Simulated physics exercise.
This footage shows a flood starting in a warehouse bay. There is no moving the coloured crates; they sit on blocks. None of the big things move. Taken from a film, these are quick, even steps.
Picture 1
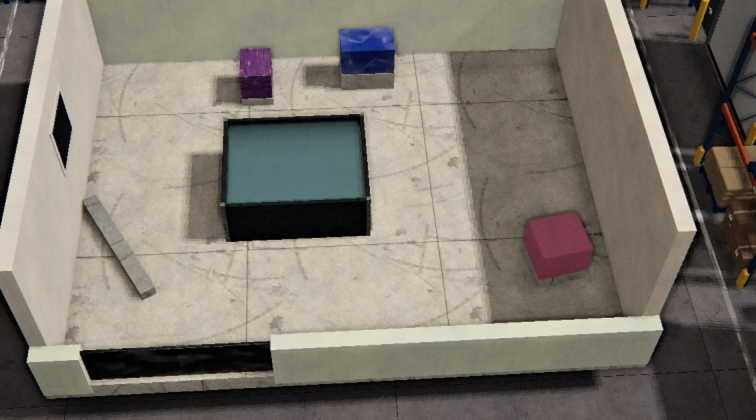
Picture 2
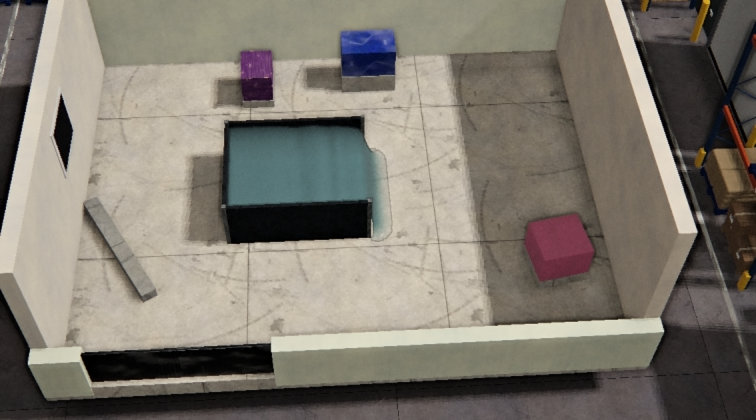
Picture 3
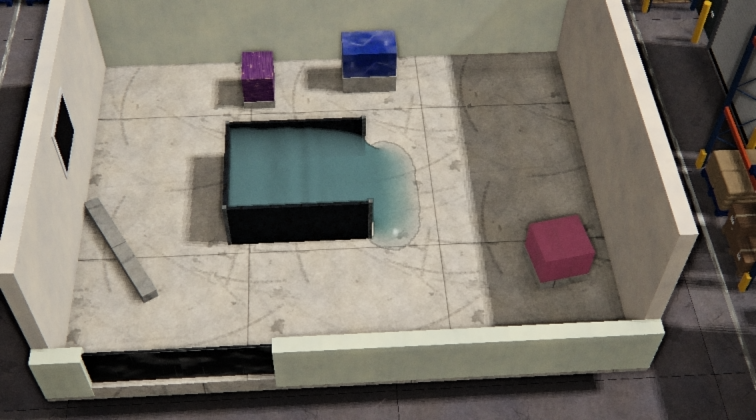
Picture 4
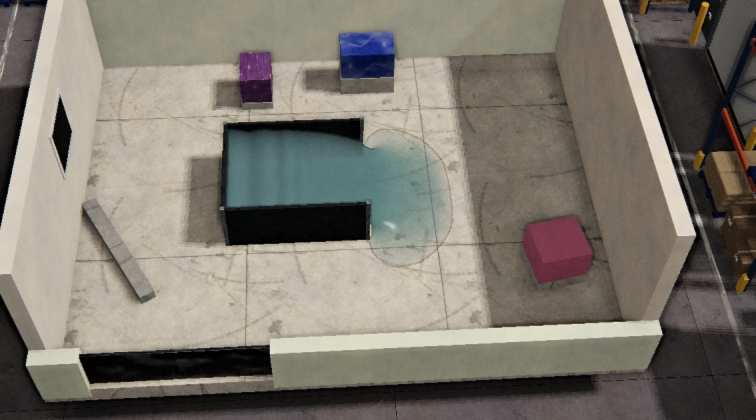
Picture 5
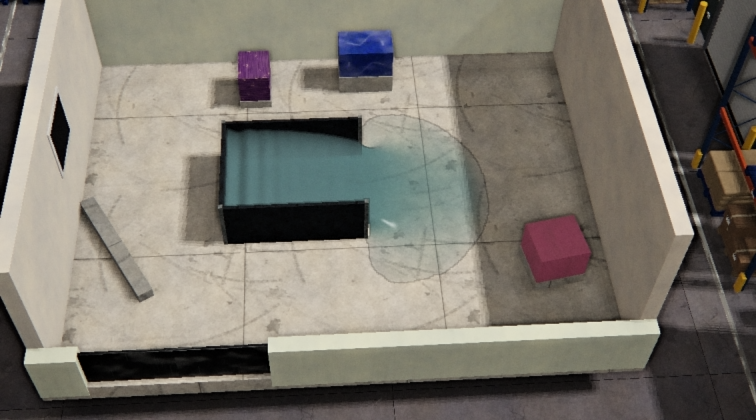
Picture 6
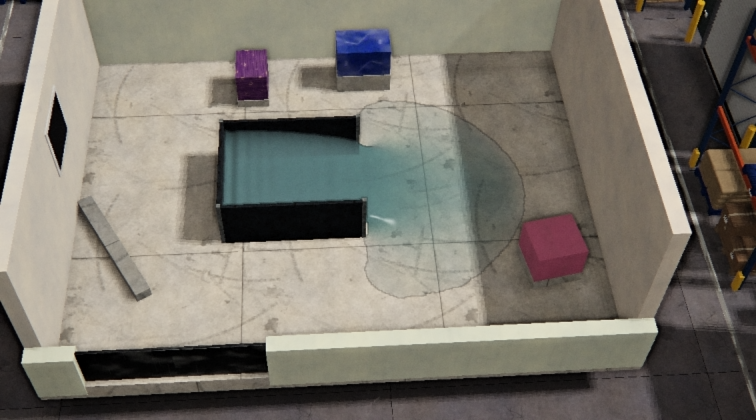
At first, teal water sits still in a black open-topped tank on the pale floor of a walled bay, among purple, blue and pink crates. Then water pours out through the tank's right side and spreads rightward in a widening, rounded pool, reaching across the darker floor strip while the crates stay put.
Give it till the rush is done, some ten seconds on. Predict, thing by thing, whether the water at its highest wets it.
The pink crate is wetted. The blue crate is not wetted. The purple crate is not wetted.
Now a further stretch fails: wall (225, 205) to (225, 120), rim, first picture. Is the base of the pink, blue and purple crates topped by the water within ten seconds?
Result: Pink crate is left untouched, blue crate is left untouched, purple crate gets overtopped.
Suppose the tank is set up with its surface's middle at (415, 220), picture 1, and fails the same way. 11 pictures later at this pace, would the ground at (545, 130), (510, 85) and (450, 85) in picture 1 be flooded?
The first spot is inundated, the second inundated, and the third not reached.
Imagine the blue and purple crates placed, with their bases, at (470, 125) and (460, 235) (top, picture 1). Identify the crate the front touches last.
The last one is the pink crate.
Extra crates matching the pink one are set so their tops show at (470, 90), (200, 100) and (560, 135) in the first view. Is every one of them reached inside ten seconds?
Crate one is touched by the flood; crate two avoids the flood; crate three is touched by the flood.
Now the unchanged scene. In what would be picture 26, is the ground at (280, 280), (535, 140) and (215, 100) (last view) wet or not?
Result by point, in sequence: Unwetted, then waterlogged, then unwetted.
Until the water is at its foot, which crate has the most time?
The purple-painted one comes last.
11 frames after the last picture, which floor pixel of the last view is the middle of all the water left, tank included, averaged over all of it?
Close to (450, 187).
A moment on, water covers 35 % of the floor; the pink crate water round its plinth, the blue crate water round its plinth, the purple crate not reached.
Next, water covers 40 % of the floor; the pink crate water round its plinth, the blue crate water round its plinth, the purple crate not reached.
Then, water covers 40 % of the floor; the pink crate water round its plinth, the blue crate water round its plinth, the purple crate not reached.
Later, water covers 75 % of the floor; the pink crate water round its plinth, the blue crate water round its plinth, the purple crate water round its plinth.
In the end, water covers 95 % of the floor; the pink crate was topped, the blue crate stayed above the water, the purple crate stayed above the water.
